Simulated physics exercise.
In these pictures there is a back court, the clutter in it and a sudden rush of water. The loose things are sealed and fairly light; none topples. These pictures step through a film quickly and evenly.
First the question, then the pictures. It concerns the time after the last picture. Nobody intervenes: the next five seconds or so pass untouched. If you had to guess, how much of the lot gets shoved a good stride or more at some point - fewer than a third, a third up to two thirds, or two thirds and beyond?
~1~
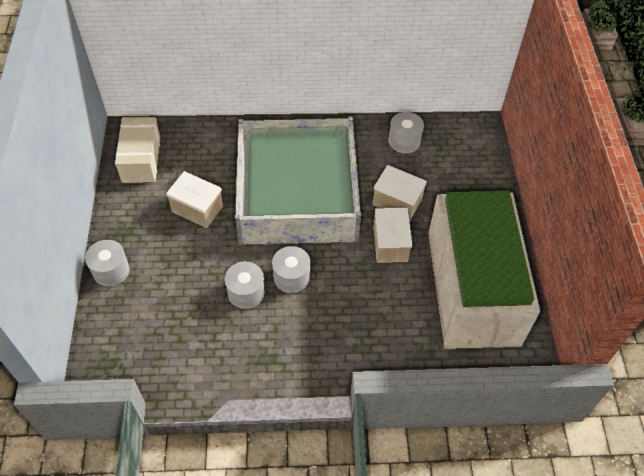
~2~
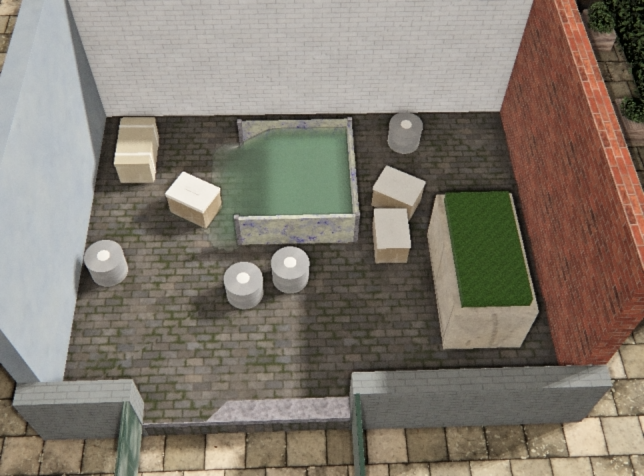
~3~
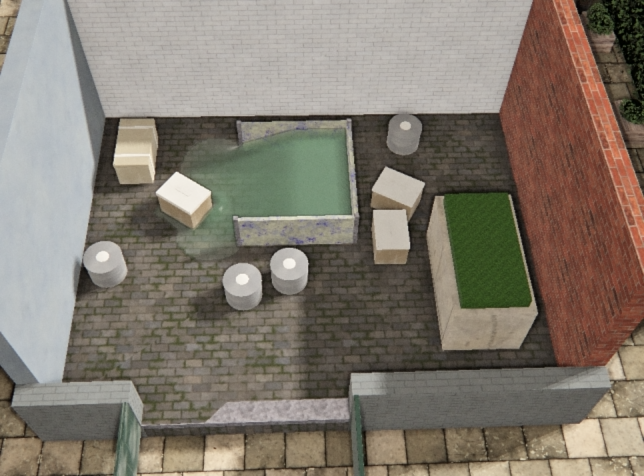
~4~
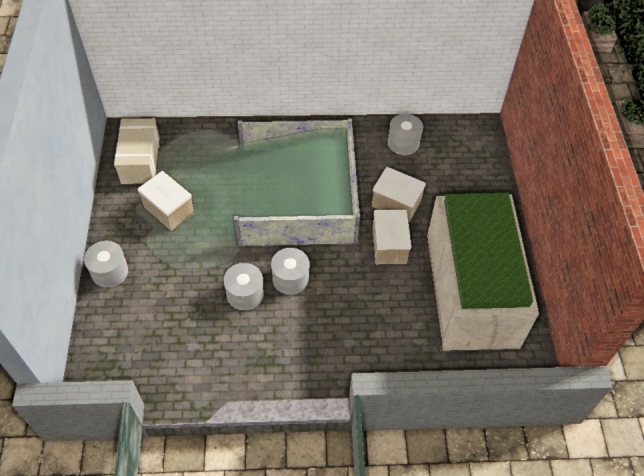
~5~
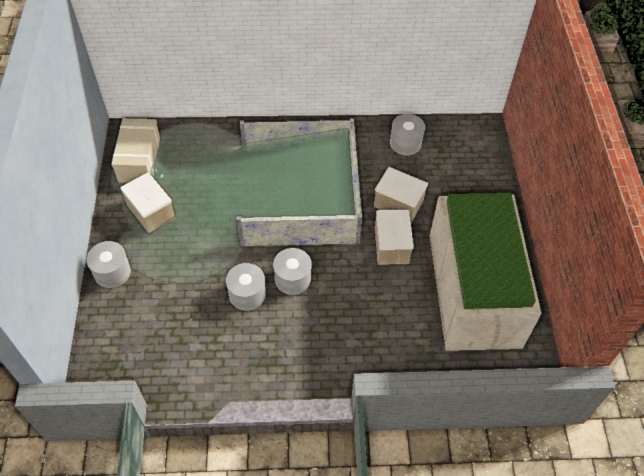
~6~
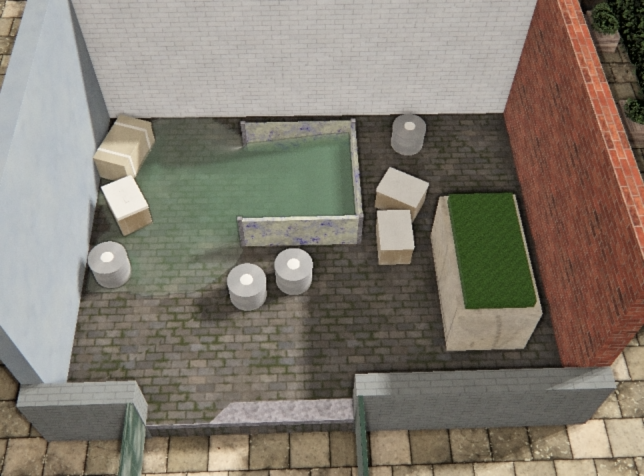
Share: A third up to two thirds.
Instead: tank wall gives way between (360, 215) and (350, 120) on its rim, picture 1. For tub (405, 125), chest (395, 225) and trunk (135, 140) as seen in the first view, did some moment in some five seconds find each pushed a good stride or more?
Object by object: Covered the distance, covered the distance, short of it.
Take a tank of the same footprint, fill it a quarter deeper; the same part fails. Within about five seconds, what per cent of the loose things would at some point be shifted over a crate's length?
Something like 40 in a hundred of them.
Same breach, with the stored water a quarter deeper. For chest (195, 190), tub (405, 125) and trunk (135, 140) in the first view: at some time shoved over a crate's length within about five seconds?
Going through them in turn, I'd say got there, then never got there, then got there.
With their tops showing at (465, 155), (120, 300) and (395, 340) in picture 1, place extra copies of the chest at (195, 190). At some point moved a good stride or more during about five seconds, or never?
Result by item: Stays where it is / gets dislodged / stays where it is.
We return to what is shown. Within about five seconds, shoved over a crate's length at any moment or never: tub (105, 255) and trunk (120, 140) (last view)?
Going by the listed order, the first is beyond that distance and the second beyond that distance.
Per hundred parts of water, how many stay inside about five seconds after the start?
I make it 90 per cent.
A moment on, 1 of 8 are well off their spots; 1 afloat.
Next, 2 of 8 are well off their spots; 3 afloat.
Later, 3 of 8 are well off their spots; 2 afloat.
In the end, 3 of 8 are well off their spots, and 3 have been at some point; 2 afloat.
